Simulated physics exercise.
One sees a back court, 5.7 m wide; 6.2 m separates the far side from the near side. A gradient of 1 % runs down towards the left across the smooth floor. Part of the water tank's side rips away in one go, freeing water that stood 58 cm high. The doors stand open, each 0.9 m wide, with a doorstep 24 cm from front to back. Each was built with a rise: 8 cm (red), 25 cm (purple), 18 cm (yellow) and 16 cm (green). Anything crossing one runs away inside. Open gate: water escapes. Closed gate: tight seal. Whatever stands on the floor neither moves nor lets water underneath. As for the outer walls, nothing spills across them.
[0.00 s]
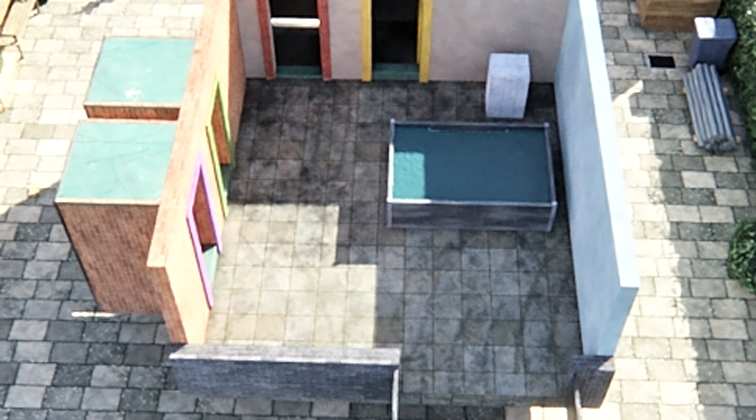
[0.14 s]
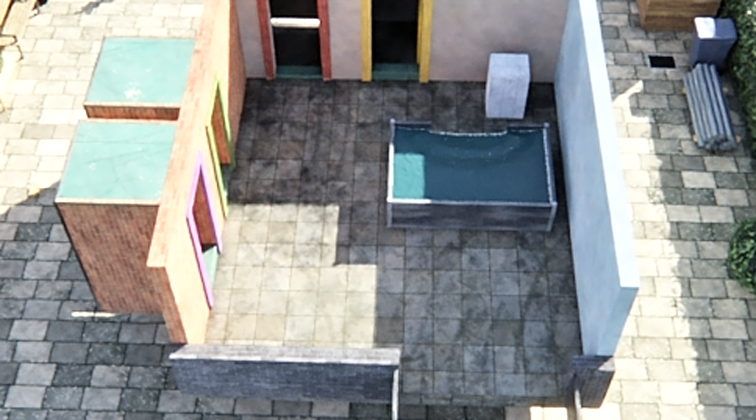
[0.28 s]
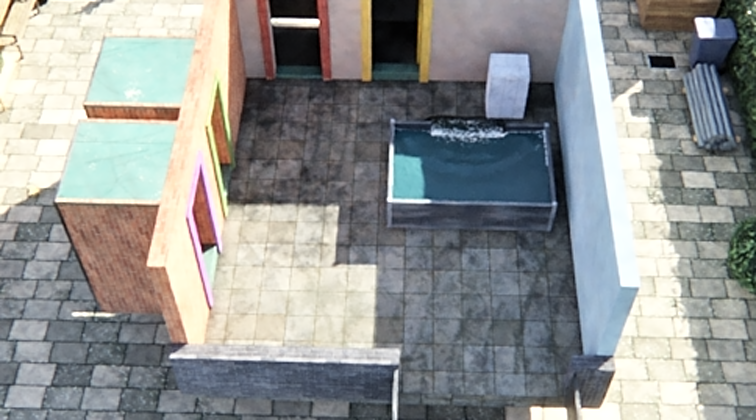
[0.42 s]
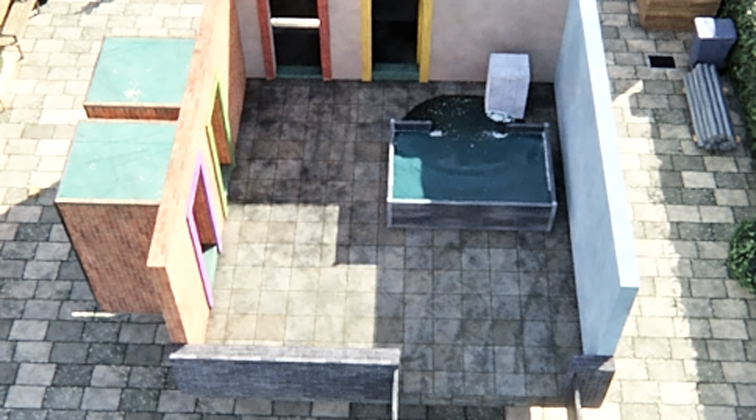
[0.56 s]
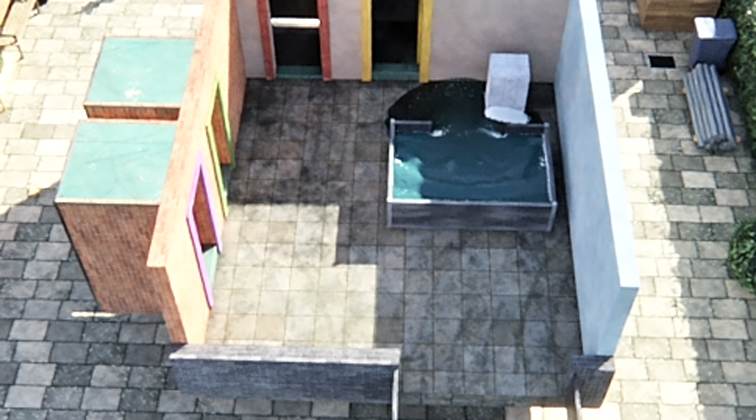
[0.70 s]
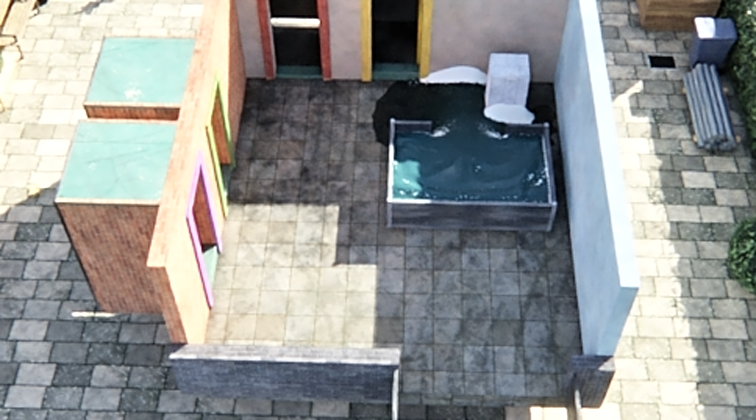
In a walled back court, the still water in a raised tank dipped at its far side, then poured out through a gap and spread dark across the paving around a pale block, reaching the back wall.
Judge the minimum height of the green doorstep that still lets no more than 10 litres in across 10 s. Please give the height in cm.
My estimate is 8 cm.
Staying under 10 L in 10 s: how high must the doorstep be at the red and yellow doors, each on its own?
Close to 13.0 cm (red) and close to 22 cm (yellow).
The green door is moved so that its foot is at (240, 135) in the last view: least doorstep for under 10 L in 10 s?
Minimum: About 16 cm.
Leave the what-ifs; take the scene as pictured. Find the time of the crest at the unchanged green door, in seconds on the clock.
Peak time: About 5.5 s.
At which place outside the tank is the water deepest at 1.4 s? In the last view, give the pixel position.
Look close to (460, 83).
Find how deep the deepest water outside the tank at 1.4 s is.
46 cm.
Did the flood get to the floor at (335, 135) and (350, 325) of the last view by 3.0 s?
Note: Point one reached; point two not yet reached.
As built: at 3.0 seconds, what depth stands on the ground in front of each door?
Red door 7 cm, purple door 0 cm, yellow door 18 cm, green door 4 cm.
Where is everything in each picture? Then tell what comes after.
The first frame shows still water, 58 cm deep, in the water tank at (470, 165); the green door at (221, 150) is dry.
In the second frame, the gap is on the far side, the front 0.3 m out at a hidden place; the back of the water tank holds 58 cm.
In the third frame, the gap is on the far side, the front 0.8 m out at (441, 118); the back of the water tank holds 58 cm.
In the fourth frame, the front is at (441, 99), 1.2 m from the gap on the far side; 1.9 m2 of floor is wet, 57 cm left at the back.
In the fifth frame, the gap is on the far side, the front 1.7 m out at (438, 81); the back of the water tank holds 53 cm.
In the sixth frame, the front is at (405, 80), 1.8 m from the gap on the far side; 3.3 m2 of floor is wet, 51 cm left at the back; the green door at (221, 150), 4.2 m from the gap, is still 3.1 m from the nearest water.
After 1.4 s water covers 15 % of the floor, deepest (46 cm) near (460, 83); it has not reached the green door.
After 3.0 s water covers 35 % of the floor, deepest (32 cm) near (534, 142); 4 cm at the green door, 0 litres in over its 16 cm doorstep.
After 10.0 s water covers 95 % of the floor, deepest (12 cm) near (199, 373); 7 cm at the green door, 0 litres in over its 16 cm doorstep.
At the green door as built, the water arrived by 2.9 s and peaked near 12 cm at 5.6 s.
With a doorstep of 7 cm, 16 litres would have come in within the 10 s; with 9.5 cm, 2 litres. So under 10 litres takes about 8 cm.
